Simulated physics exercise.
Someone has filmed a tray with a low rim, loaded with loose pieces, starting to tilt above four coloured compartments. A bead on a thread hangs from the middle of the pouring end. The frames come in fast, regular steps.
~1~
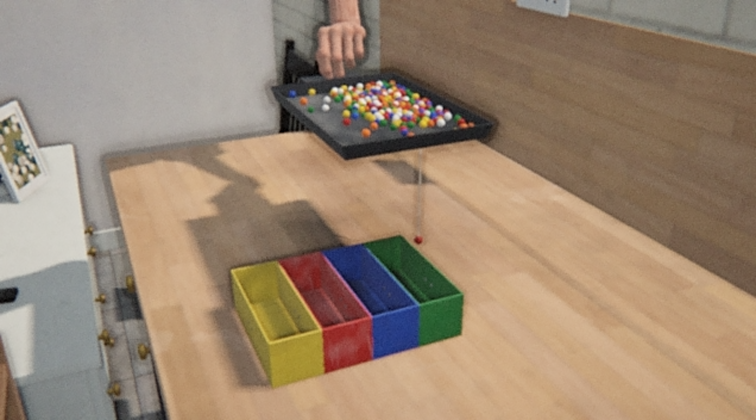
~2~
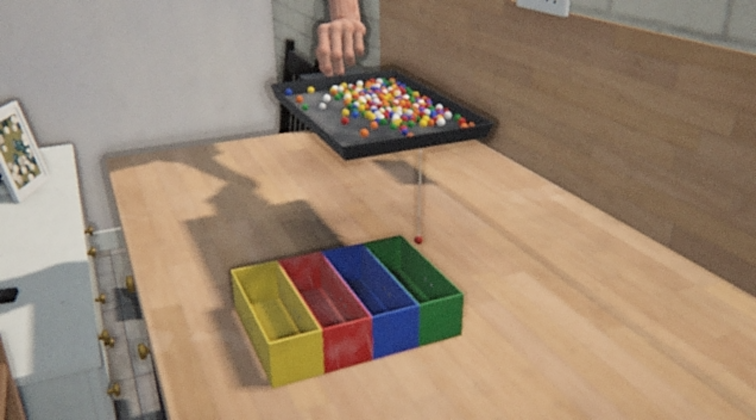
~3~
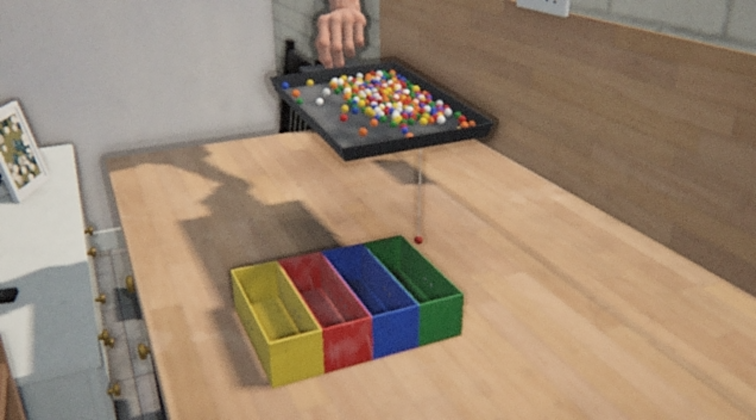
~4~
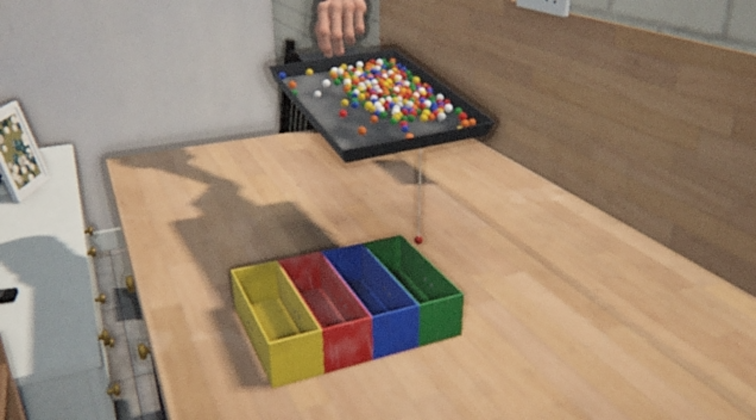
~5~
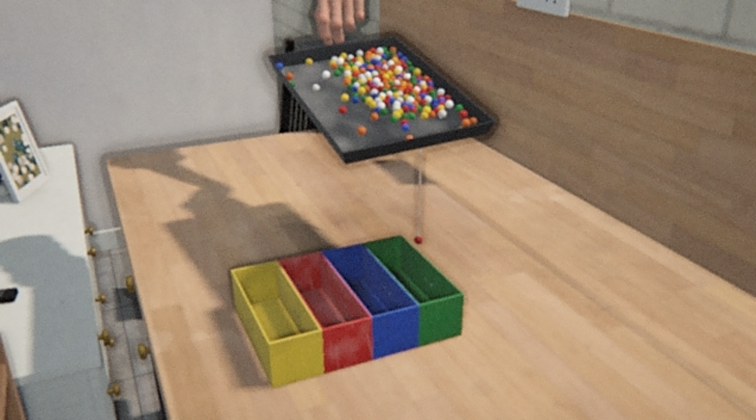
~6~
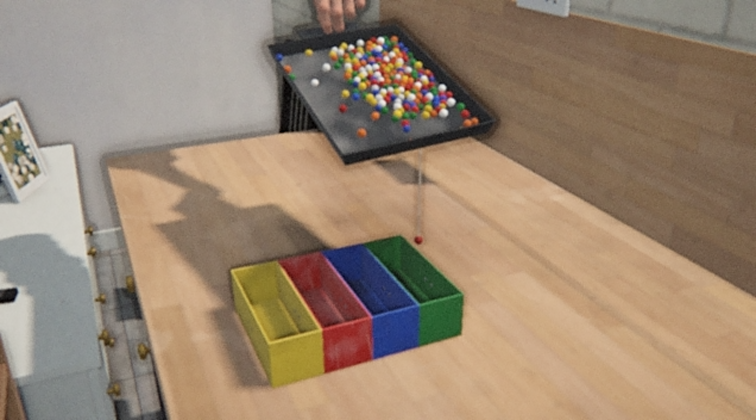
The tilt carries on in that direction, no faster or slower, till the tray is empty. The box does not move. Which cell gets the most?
The blue cell gets the most.
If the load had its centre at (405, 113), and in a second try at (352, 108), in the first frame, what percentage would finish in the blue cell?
First some 50, then 50 per cent.
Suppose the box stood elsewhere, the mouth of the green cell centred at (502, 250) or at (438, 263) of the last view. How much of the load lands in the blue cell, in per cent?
In turn 0 and 30 in a hundred.
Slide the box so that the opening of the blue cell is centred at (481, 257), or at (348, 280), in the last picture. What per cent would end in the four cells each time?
Roughly 50 per cent, and 80 per cent.
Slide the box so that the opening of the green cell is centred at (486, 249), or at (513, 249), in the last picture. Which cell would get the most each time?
The first try: The yellow cell. The second: That yellow cell.
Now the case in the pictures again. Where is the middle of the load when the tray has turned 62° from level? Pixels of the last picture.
Near (385, 153).
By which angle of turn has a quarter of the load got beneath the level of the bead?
At about 60°.
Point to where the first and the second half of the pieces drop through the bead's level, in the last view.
First near (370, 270), later near (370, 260).
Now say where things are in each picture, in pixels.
Corners of the pouring end near (345, 144) and (487, 122), level; middle of the load near (391, 105), round plastic beads; bead on its thread near (418, 240); yellow cell near (297, 355); red cell near (347, 341); blue cell near (395, 328); green cell near (441, 316), in the first frame.
Corners of the pouring end near (345, 144) and (487, 122), level; middle of the load near (391, 104), in the second frame.
Corners of the pouring end near (345, 146) and (488, 122), tipped barely, lowest at the left corner; middle of the load near (391, 99), only a few on the move, in the third frame.
Corners of the pouring end near (345, 147) and (488, 121), tipped a little, lowest at the left corner; middle of the load near (391, 91), a little on the move, in the fourth frame.
Corners of the pouring end near (346, 149) and (489, 120), tipped a little, lowest at the left corner; middle of the load near (391, 84), a little on the move, in the fifth frame.
Corners of the pouring end near (346, 151) and (489, 119), tipped clearly, lowest at the left corner; middle of the load near (392, 79), the whole lot on the move; yellow cell near (297, 355); red cell near (347, 341); blue cell near (395, 328); green cell near (441, 316), in the sixth frame.
Shortly afterwards, tray tipped steeply; near two thirds on the tray; a little in the blue cell; a little in the green cell; a little in the red cell; a little falling or outside the box.
Next, tray tipped past a quarter turn; only a few on the tray; near half in the blue cell; near a quarter in the green cell; a little in the red cell; only a few in the yellow cell; a little falling or outside the box.
Some moments later, tray tipped past a quarter turn; near half in the blue cell; near a quarter in the green cell; a little in the red cell; only a few in the yellow cell; a little falling or outside the box.
In the end, tray tipped past a quarter turn; near half in the blue cell; near a quarter in the green cell; a little in the red cell; only a few in the yellow cell; a little outside the box.
